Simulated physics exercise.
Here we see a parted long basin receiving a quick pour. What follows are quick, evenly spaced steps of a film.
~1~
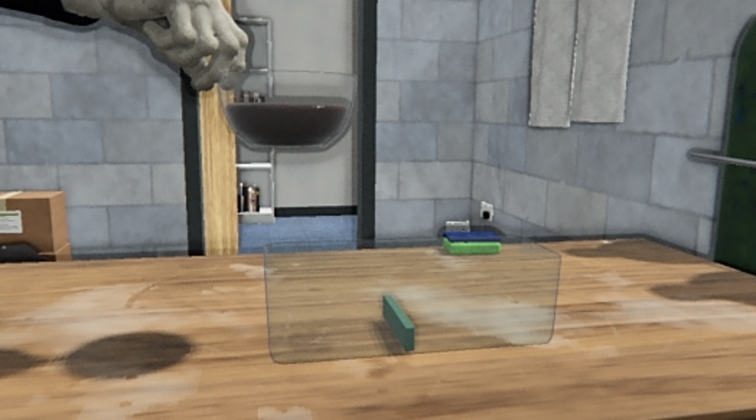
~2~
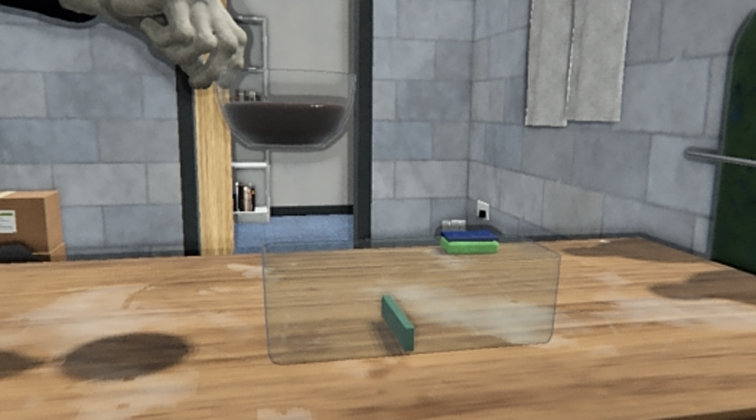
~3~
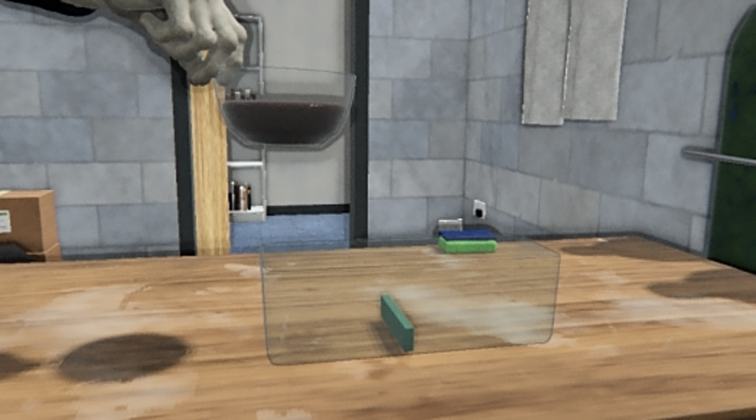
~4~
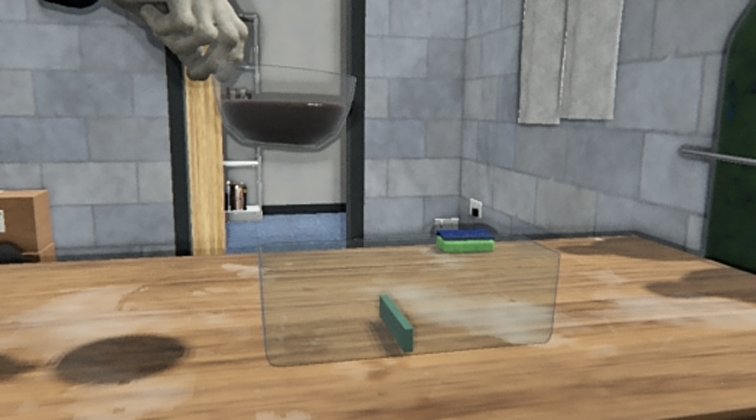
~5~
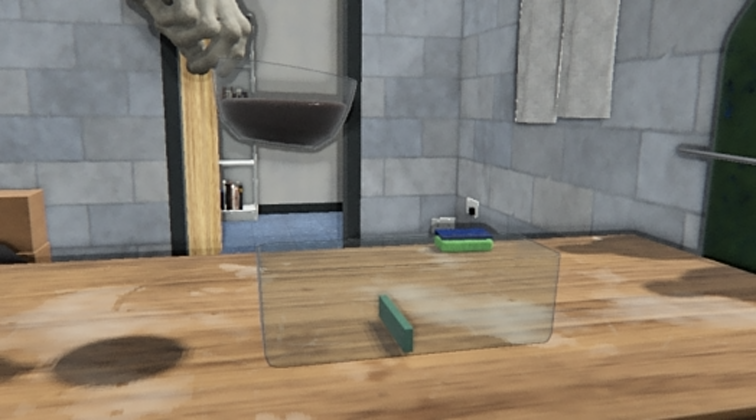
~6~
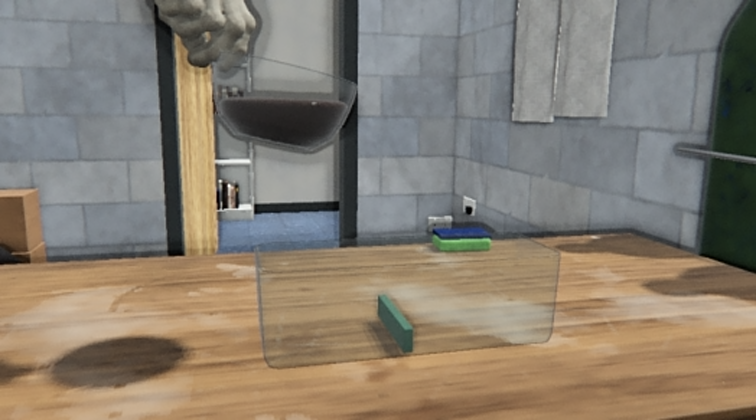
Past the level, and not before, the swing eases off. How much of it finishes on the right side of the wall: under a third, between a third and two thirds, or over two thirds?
I reckon what ends right of the wall lands in the middle band of a third to two thirds.
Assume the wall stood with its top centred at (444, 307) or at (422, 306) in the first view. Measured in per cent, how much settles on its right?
Roughly 10 per cent first and roughly 10 per cent second.
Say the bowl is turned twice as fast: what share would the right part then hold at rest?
It works out near 40 %.
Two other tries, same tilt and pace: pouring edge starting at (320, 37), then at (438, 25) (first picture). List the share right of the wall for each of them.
You'd see around 25 per cent, and then around 90 per cent.
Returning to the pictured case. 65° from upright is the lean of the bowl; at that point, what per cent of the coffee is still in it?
Near 65 per cent.
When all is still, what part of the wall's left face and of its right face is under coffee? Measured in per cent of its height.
40 per cent left, 40 per cent right.
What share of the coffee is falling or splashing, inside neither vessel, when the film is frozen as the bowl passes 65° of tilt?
Around 30 in a hundred.
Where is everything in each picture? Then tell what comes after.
Tilt 0°; pouring edge (354, 79); surface from (225, 105) to (348, 107); the long basin's rim runs from (265, 258) to (540, 247); the wall's top is at (398, 311), in the first picture.
Tilt 1°; pouring edge (353, 78); surface from (223, 104) to (347, 106), in the second picture.
Tilt 2°; pouring edge (353, 79); surface from (222, 103) to (346, 105), in the third picture.
Tilt 5°; pouring edge (353, 81); surface from (219, 102) to (345, 105), in the fourth picture.
Tilt 8°; pouring edge (354, 84); surface from (218, 100) to (345, 104), in the fifth picture.
Tilt 12°; pouring edge (354, 89); surface from (219, 100) to (346, 104), in the sixth picture.
A moment on, the bowl is tipped part way and 65 per cent is still to pour, 3 is left of the wall and 3 right of it.
Next, the bowl is tipped right over and 5 per cent is still to pour, 28 is left of the wall and 53 right of it.
Then the bowl is tipped right over and 0 per cent is still to pour, 44 is left of the wall and 55 right of it.
Later the bowl is tipped right over and 0 per cent is still to pour, 46 is left of the wall and 53 right of it.
At rest 46 per cent lies left of the wall, 53 right of it and 1 outside.
